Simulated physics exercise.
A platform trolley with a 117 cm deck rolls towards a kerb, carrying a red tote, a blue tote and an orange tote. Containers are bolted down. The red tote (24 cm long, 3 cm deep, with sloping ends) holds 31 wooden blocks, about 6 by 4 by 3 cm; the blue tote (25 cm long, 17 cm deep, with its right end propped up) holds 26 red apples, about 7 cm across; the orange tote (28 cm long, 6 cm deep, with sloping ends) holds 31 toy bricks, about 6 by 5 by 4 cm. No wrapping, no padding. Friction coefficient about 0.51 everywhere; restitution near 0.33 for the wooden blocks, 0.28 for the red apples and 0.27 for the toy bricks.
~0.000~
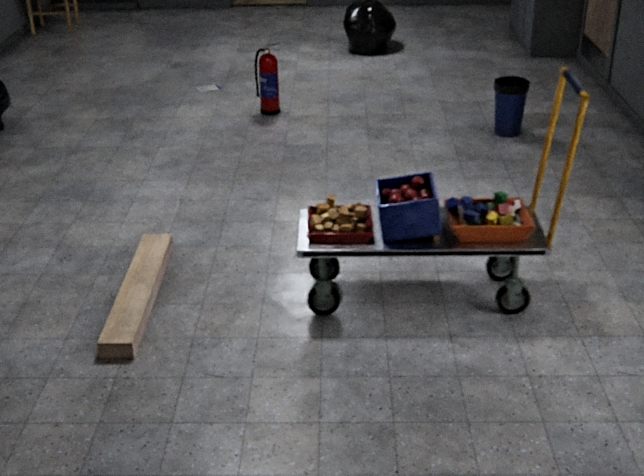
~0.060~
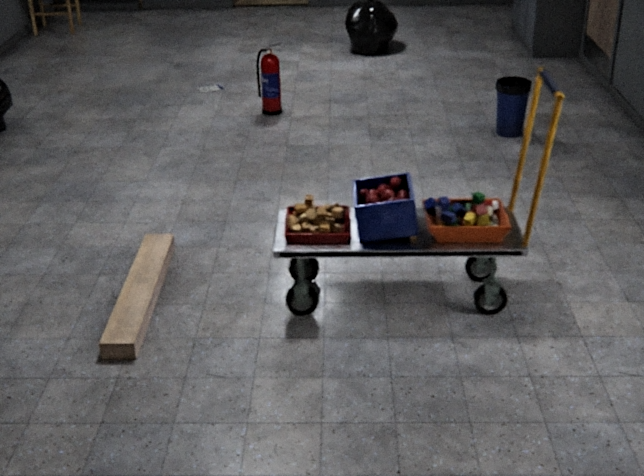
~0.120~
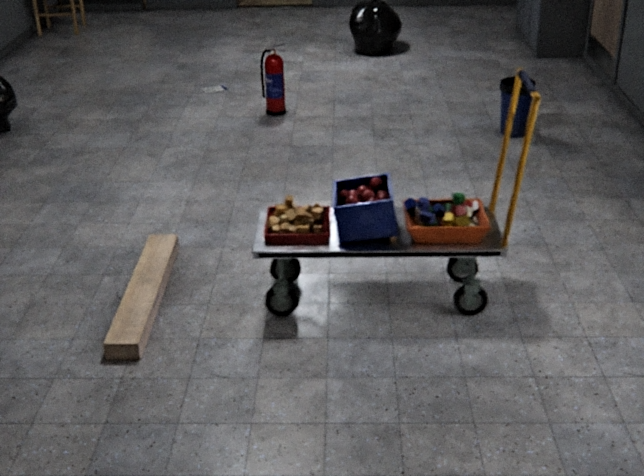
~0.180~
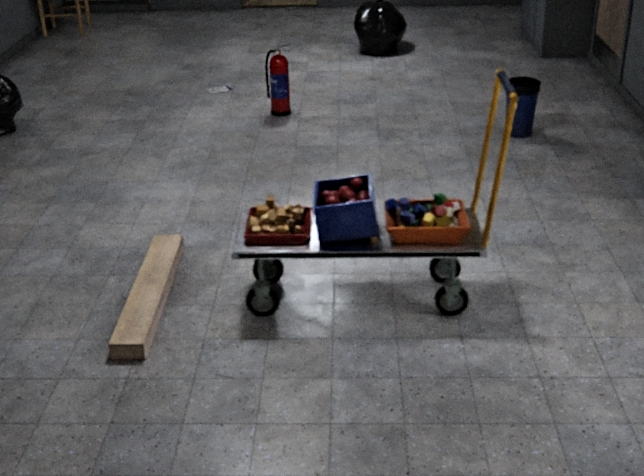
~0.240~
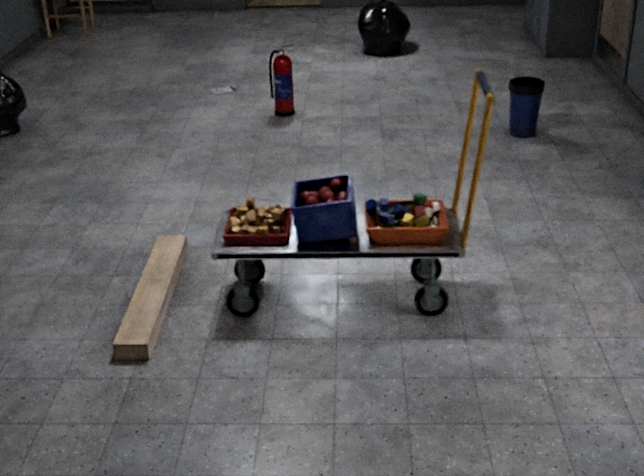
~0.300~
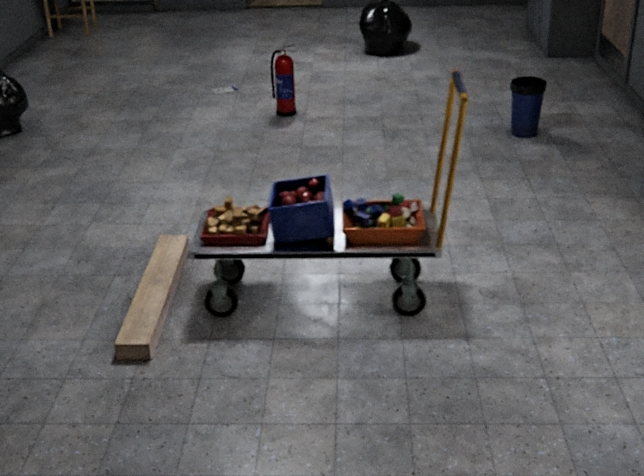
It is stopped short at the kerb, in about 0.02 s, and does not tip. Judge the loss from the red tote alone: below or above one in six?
Over a sixth of the wooden blocks leave the red tote.
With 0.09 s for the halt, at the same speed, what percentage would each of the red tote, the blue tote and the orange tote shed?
In that case red tote 30, blue tote 0, orange tote 10 per cent.
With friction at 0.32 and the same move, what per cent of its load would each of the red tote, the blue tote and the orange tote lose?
Then red tote 50, blue tote 0, orange tote 20 per cent.
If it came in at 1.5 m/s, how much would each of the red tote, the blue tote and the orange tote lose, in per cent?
In that case red tote 30, blue tote 0, orange tote 10 per cent.
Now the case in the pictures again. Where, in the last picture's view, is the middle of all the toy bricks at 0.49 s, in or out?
Near (326, 218).
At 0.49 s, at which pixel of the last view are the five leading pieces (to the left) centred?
Around (158, 209).
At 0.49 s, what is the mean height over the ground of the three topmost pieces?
About 60 cm.
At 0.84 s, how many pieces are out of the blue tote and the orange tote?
About: Blue tote 0, orange tote 8.
After 0.39 s, impact.
After 0.49 s, red tote 27 in, 4 out, blue tote 26 in, 0 out and orange tote 28 in, 3 out.
After 0.61 s, red tote 23 in, 8 out, blue tote 26 in, 0 out and orange tote 28 in, 3 out.
After 0.84 s, red tote 21 in, 10 out, blue tote 26 in, 0 out and orange tote 24 in, 7 out.
When it is over (at 1.35 s), red tote 21 in, 10 out, blue tote 26 in, 0 out and orange tote 24 in, 7 out. Asked share, 10 of 31, 32 per cent.
